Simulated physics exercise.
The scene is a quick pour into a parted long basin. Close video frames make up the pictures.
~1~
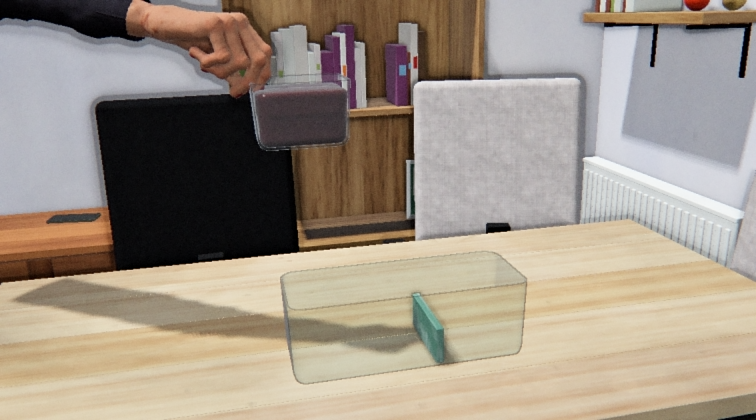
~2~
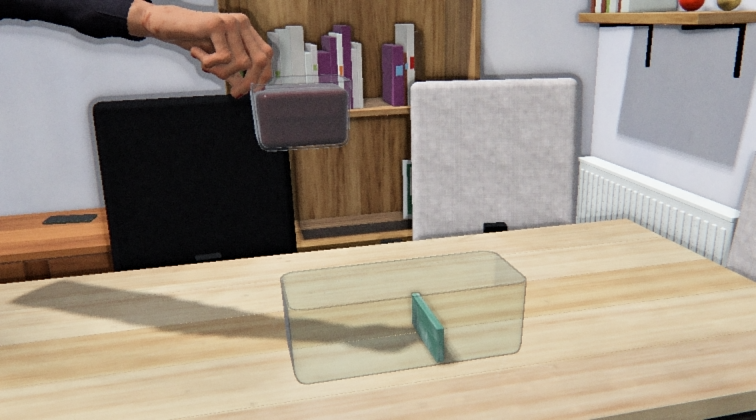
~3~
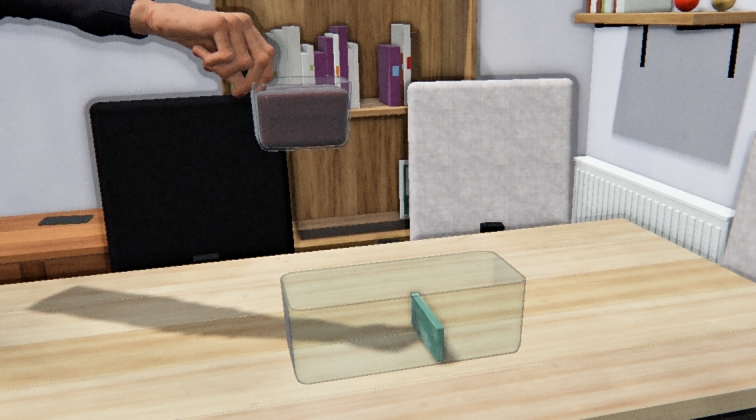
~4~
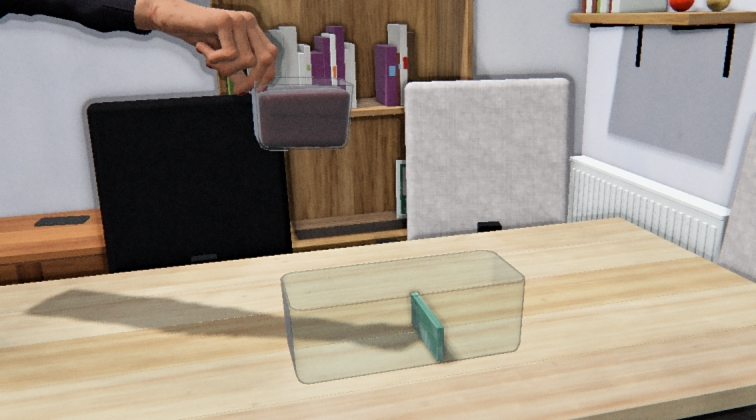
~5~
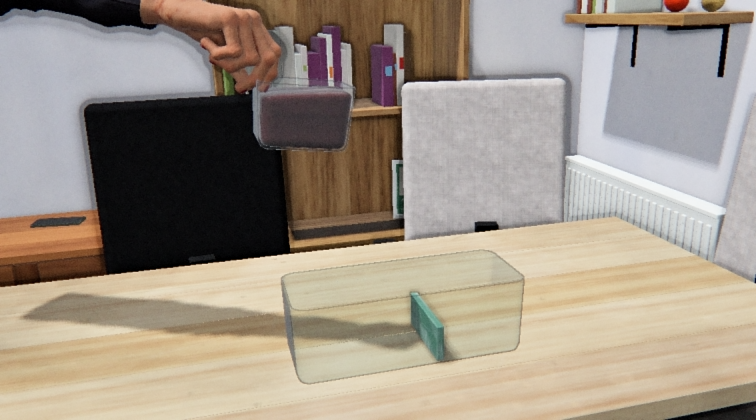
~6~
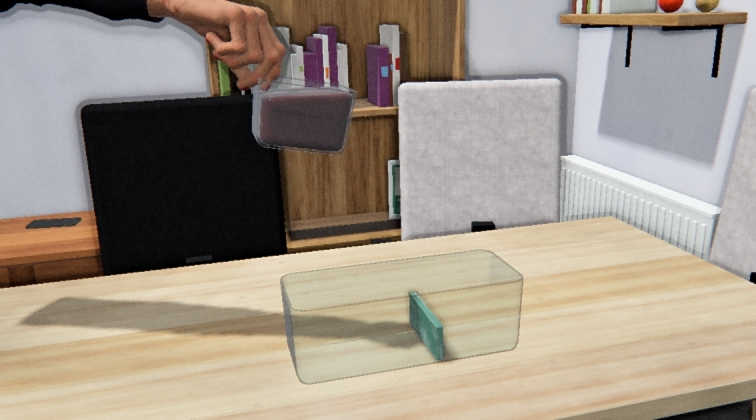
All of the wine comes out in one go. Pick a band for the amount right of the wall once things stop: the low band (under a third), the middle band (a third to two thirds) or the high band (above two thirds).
The middle band.
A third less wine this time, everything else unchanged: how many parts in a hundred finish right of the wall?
My estimate is about 10 percent.
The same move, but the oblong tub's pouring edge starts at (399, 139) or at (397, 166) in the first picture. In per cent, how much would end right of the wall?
Around 85 percent first, around 80 percent second.
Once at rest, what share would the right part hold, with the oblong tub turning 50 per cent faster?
About 45 per cent.
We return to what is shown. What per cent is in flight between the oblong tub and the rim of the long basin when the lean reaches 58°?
30 %.
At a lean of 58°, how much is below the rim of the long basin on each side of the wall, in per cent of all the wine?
Left side 5 in a hundred, right side 0 in a hundred.
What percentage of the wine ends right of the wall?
Roughly 45 percent of it.
A moment on, the oblong tub is tipped part way and 64 per cent is still to pour, 6 is left of the wall and 0 right of it.
Next, the oblong tub is tipped on its side and 16 per cent is still to pour, 19 is left of the wall and 44 right of it.
Then the oblong tub is tipped on its side and 2 per cent is still to pour, 45 is left of the wall and 47 right of it.
Later the oblong tub is tipped on its side and 0 per cent is still to pour, 50 is left of the wall and 47 right of it.
In the end 50 per cent lies left of the wall, 47 right of it and 3 outside.
